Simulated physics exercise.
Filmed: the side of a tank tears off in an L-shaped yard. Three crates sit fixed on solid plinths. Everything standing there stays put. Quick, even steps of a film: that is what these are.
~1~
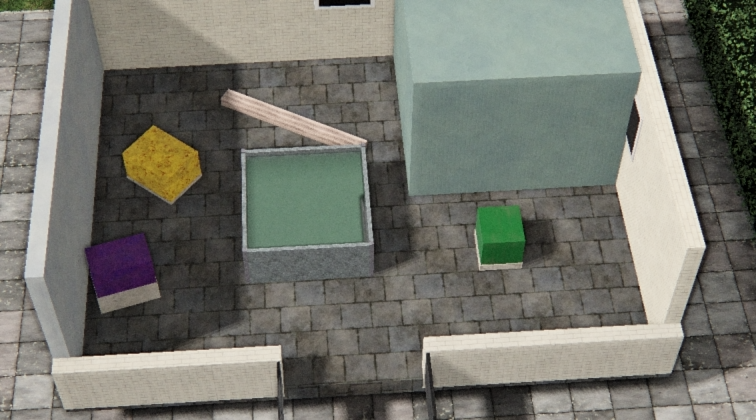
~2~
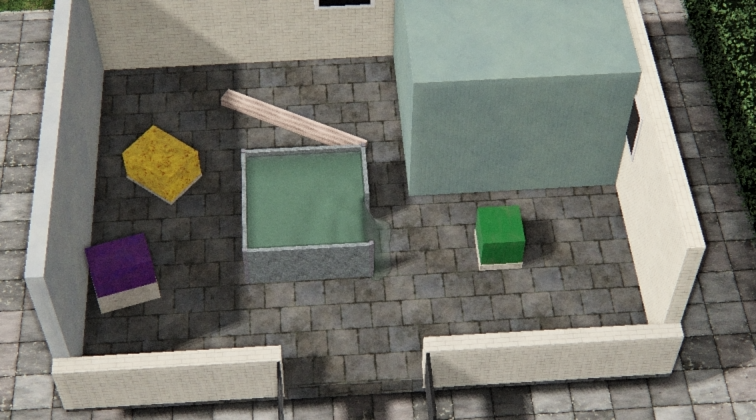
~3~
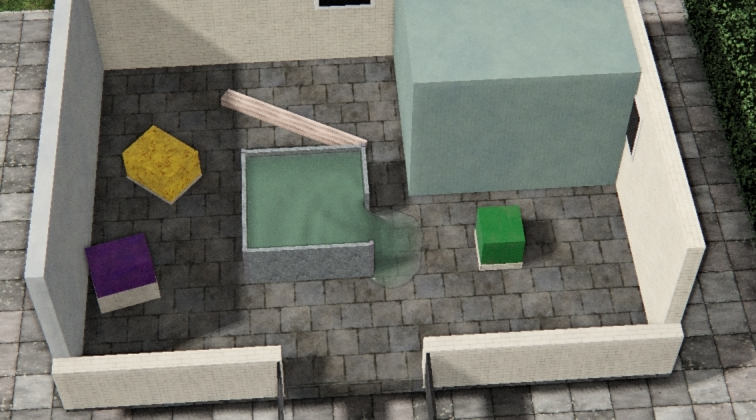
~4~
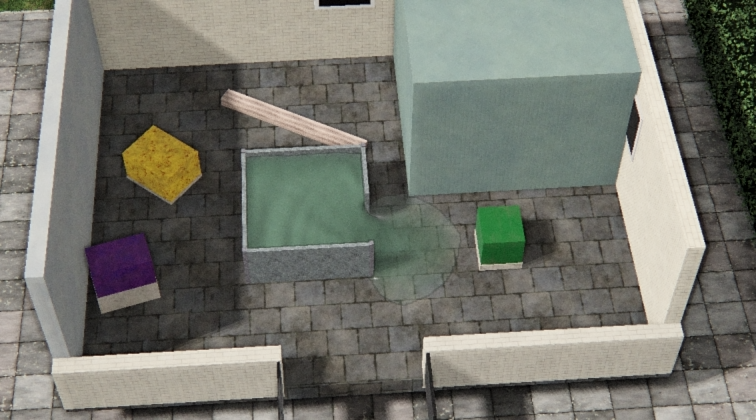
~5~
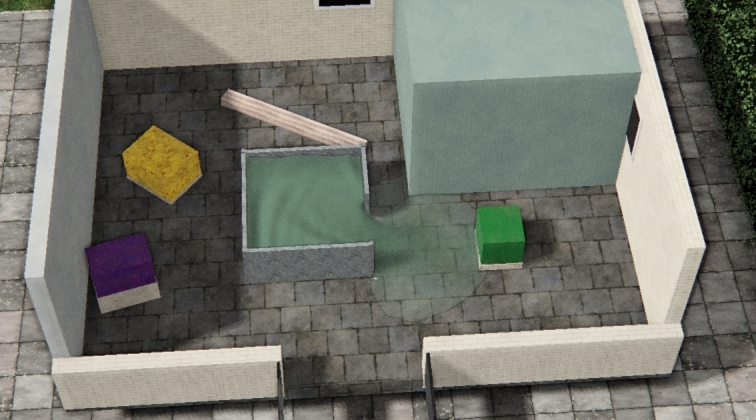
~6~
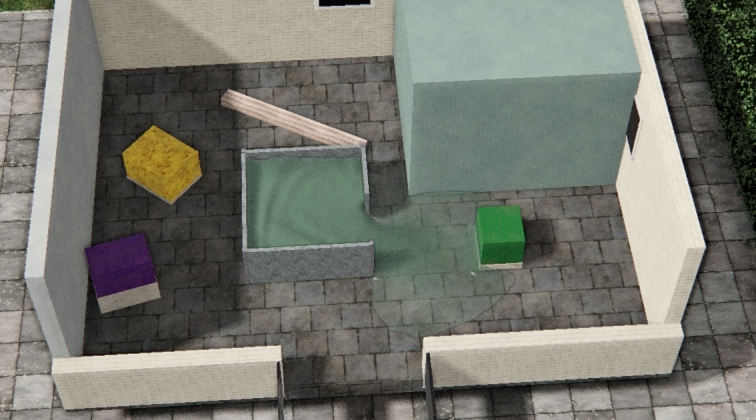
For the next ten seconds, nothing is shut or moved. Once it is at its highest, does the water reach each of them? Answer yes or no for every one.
Yellow crate: No, it stays dry; green crate: Yes, it gets wet; purple crate: No, it stays dry.
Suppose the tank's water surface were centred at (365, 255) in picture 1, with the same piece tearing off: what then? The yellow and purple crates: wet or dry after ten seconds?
Taking each in turn, yellow gets flooded, while purple stays clear.
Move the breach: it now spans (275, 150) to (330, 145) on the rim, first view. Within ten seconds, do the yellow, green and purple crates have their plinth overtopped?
Yellow crate is reached; green crate is not reached; purple crate is not reached.
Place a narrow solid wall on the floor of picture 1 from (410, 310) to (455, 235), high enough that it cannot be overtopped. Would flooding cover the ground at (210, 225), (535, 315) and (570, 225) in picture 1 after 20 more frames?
One by one: Spared, spared, soaked.
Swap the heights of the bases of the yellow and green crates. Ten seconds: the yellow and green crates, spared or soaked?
Result - yellow crate: Untouched; green crate: Hit.
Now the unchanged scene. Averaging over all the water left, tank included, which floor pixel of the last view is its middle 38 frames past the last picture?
The water's centre sits above (455, 259).
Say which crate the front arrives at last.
My guess: The one in yellow.
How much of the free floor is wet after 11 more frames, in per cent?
My guess is around 30 in a hundred.
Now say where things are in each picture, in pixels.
In the first picture, the open tank at (306, 200) is whole and still.
In the second picture, the front is at (378, 221), out from the gap at (367, 240).
In the third picture, the front is at (409, 219), out from the gap at (367, 240).
In the fourth picture, water pours out at (367, 241) and has run to (453, 232).
In the fifth picture, the front is at a hidden place, out from the gap at (367, 241).
In the sixth picture, the front is at a hidden place, out from the gap at (367, 241).
A moment on, water covers 25 % of the floor; the yellow crate not reached, the green crate water round its plinth, the purple crate not reached.
Next, water covers 30 % of the floor; the yellow crate not reached, the green crate water round its plinth, the purple crate not reached.
Then, water covers 35 % of the floor; the yellow crate not reached, the green crate water round its plinth, the purple crate not reached.
Later, water covers 50 % of the floor; the yellow crate not reached, the green crate water round its plinth, the purple crate not reached.
In the end, water covers 65 % of the floor; the yellow crate stayed above the water, the green crate was topped, the purple crate stayed above the water.
